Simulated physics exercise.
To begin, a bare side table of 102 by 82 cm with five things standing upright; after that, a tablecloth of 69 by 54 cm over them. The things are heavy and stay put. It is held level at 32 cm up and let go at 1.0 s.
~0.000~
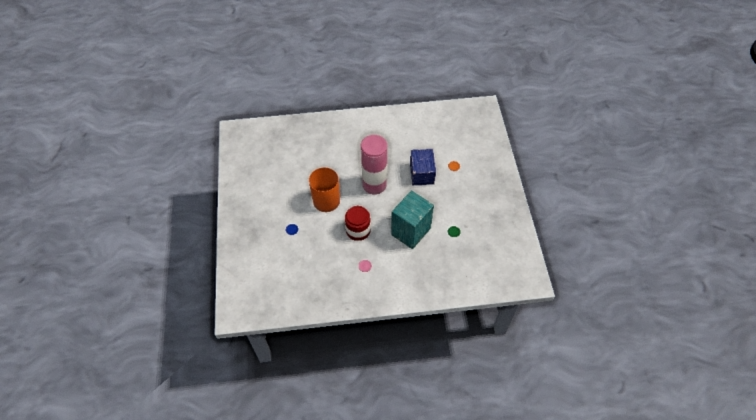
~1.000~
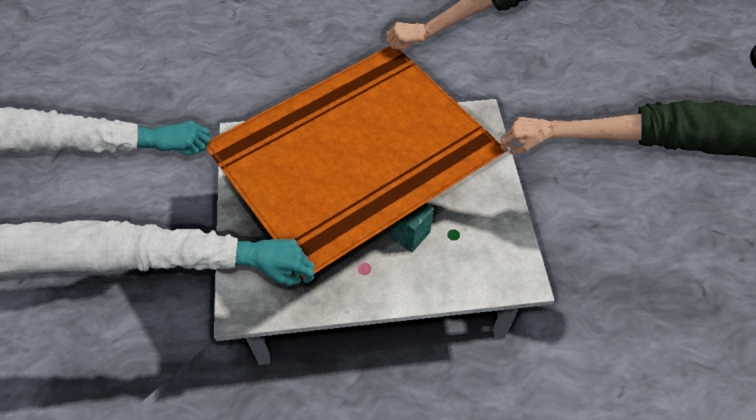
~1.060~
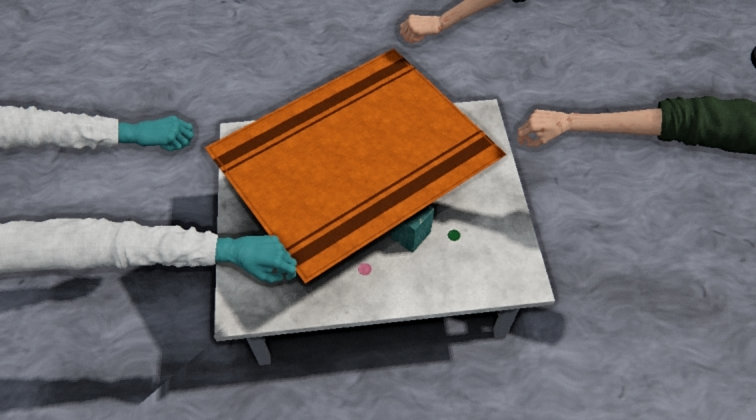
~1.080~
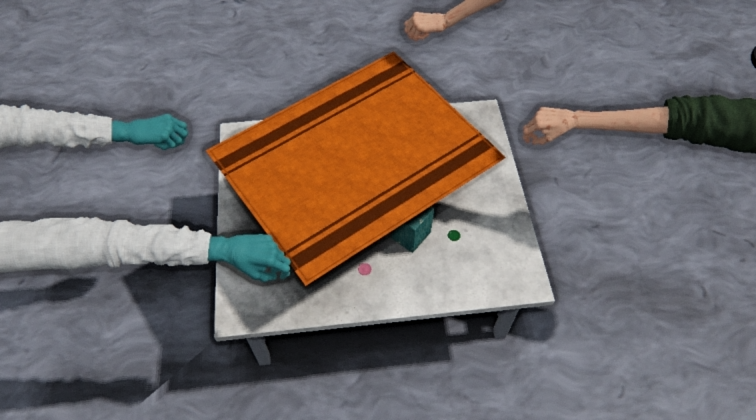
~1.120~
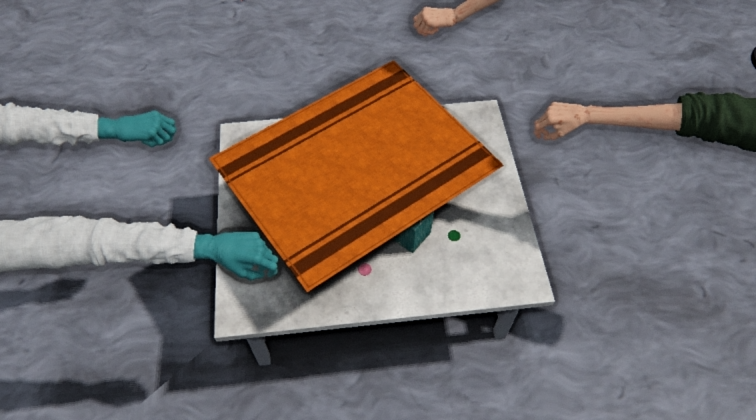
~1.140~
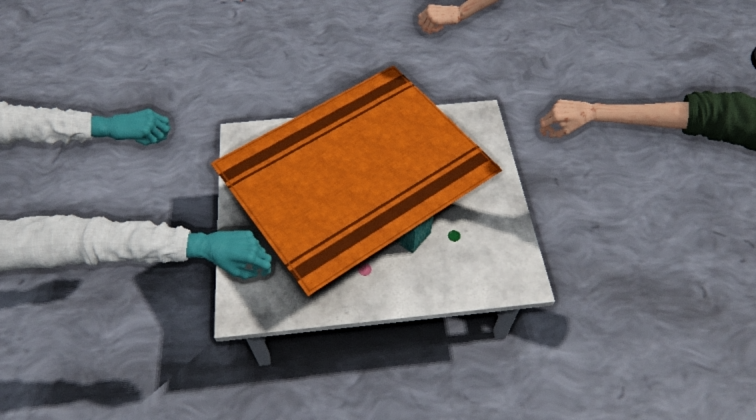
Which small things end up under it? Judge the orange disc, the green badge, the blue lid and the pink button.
The orange disc remains in the open, the green badge remains in the open, the blue lid gets covered, the pink button vanishes under it.
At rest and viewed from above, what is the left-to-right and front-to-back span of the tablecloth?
Width around 62 cm, depth around 56 cm.
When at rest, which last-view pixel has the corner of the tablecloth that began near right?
(455, 215) or thereabouts.
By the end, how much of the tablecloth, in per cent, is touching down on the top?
Portion on top, approx.: 20 %.
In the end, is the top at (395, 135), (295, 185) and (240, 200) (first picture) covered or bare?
In order: Exposed, hidden, exposed.
After 1.3 s, 15 % of it is down, spanning 64 by 59 cm, above pink button, blue lid.
After 1.5 s, 20 % of it is down, spanning 62 by 58 cm, above pink button, blue lid.
After 1.7 s, 20 % of it is down, spanning 62 by 59 cm, above pink button, blue lid.
After 1.9 s, 20 % of it is down, spanning 62 by 58 cm, above pink button, blue lid.
After 2.7 s, 20 % of it is down, spanning 62 by 57 cm, above pink button, blue lid.
